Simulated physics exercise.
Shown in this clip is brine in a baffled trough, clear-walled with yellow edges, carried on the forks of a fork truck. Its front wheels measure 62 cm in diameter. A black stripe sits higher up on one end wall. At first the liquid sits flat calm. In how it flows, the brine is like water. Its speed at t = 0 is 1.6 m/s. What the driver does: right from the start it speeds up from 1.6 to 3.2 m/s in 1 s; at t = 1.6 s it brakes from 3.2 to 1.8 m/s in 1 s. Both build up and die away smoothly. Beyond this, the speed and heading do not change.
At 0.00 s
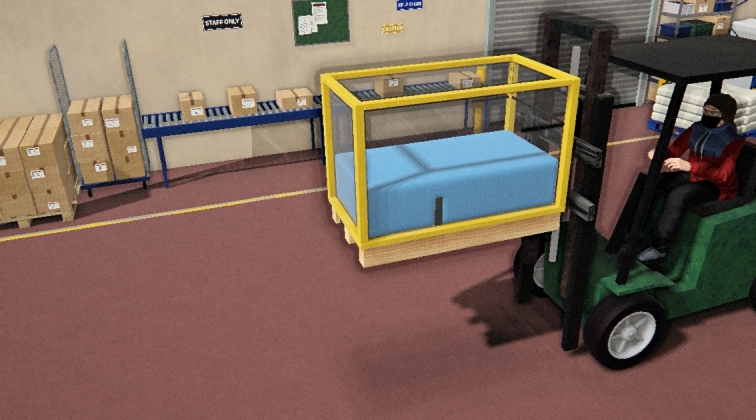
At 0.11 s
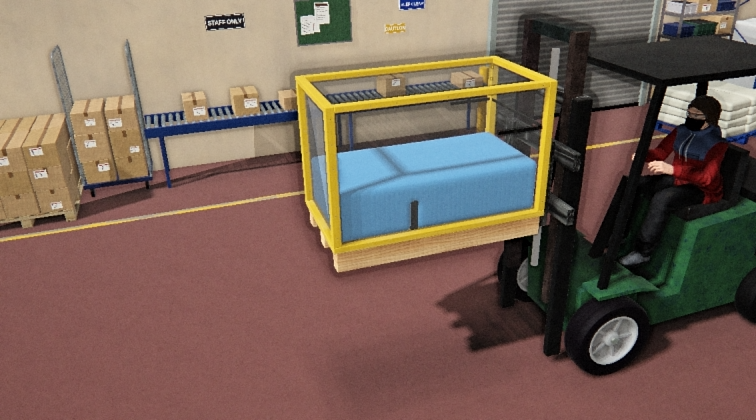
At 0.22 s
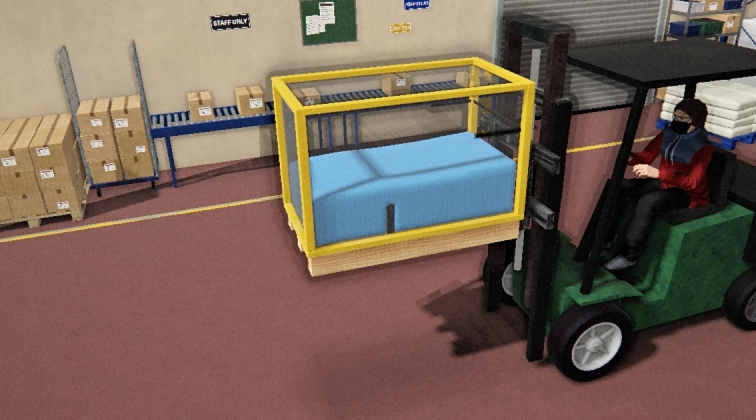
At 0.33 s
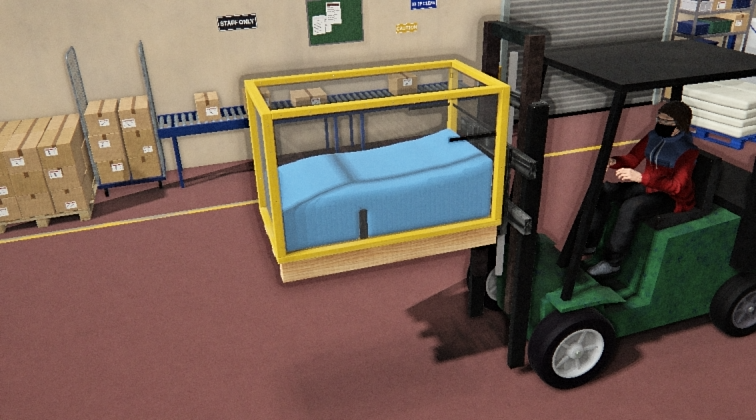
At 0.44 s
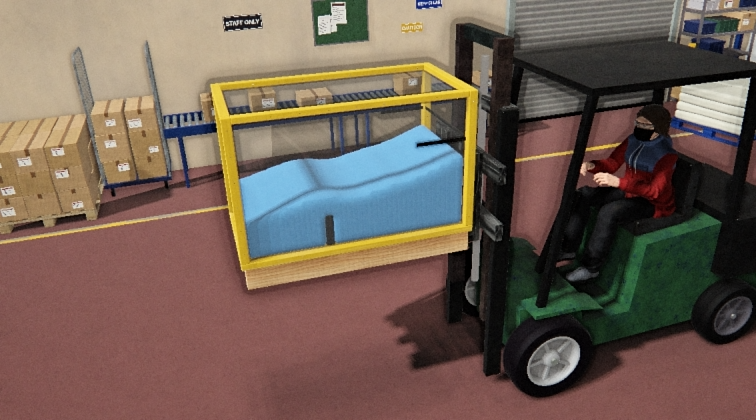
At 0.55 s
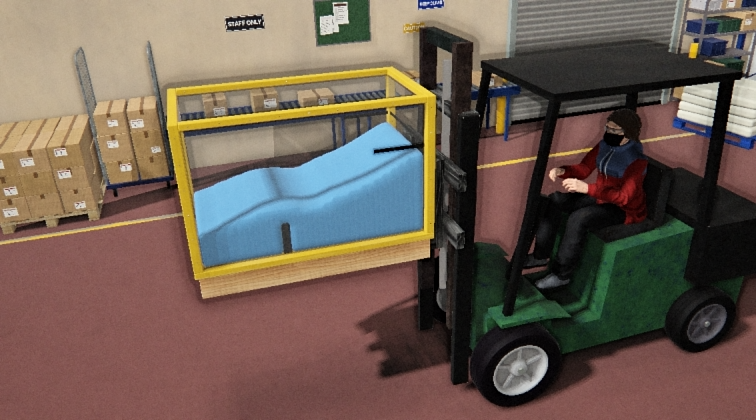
In a warehouse, a forklift carries a clear trough left as blue liquid heaps toward the back.
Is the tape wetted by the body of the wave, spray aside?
Honestly, it makes it all the way.
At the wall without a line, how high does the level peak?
It reaches around 72 cm at most.
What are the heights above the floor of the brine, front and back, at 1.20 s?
About 22 cm in front and 34 cm behind.
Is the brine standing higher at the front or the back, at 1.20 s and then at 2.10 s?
The surface rises towards the rear end and then towards the forward end.
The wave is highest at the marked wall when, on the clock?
About 0.8 seconds.
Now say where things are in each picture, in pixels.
The brine reaches (373, 184) at the front end; it reaches (543, 156) at the back end; no slope yet; board top at (440, 198); the front is on the left, levels are read along the near wall; the black line, on the back wall, is at (551, 127); a wheel hub at (636, 339), in the first picture.
The brine reaches (346, 187) at the front end; it reaches (521, 159) at the back end; no slope yet, in the second picture.
The brine reaches (320, 192) at the front end; it reaches (501, 161) at the back end; hardly any slope, in the third picture.
The brine reaches (292, 204) at the front end; it reaches (477, 158) at the back end; it is heaped 6° towards the back, in the fourth picture.
The brine reaches (256, 214) at the front end; it reaches (447, 155) at the back end; it is heaped 9° towards the back, in the fifth picture.
The brine reaches (211, 227) at the front end; it reaches (407, 153) at the back end; it is heaped 14° towards the back; a wheel hub at (524, 374), in the sixth picture.
After 1.20 s it stands 35 cm high behind and 22 cm in front; all of it is still inside.
After 2.10 s it stands 19 cm high behind and 40 cm in front; all of it is still inside.
After 3.10 s it stands 37 cm high behind and 29 cm in front; all of it is still inside.
After 5.59 s the waves are smaller; the highest at the back wall was 59 cm, at 0.80 s, against a line at 55 cm.
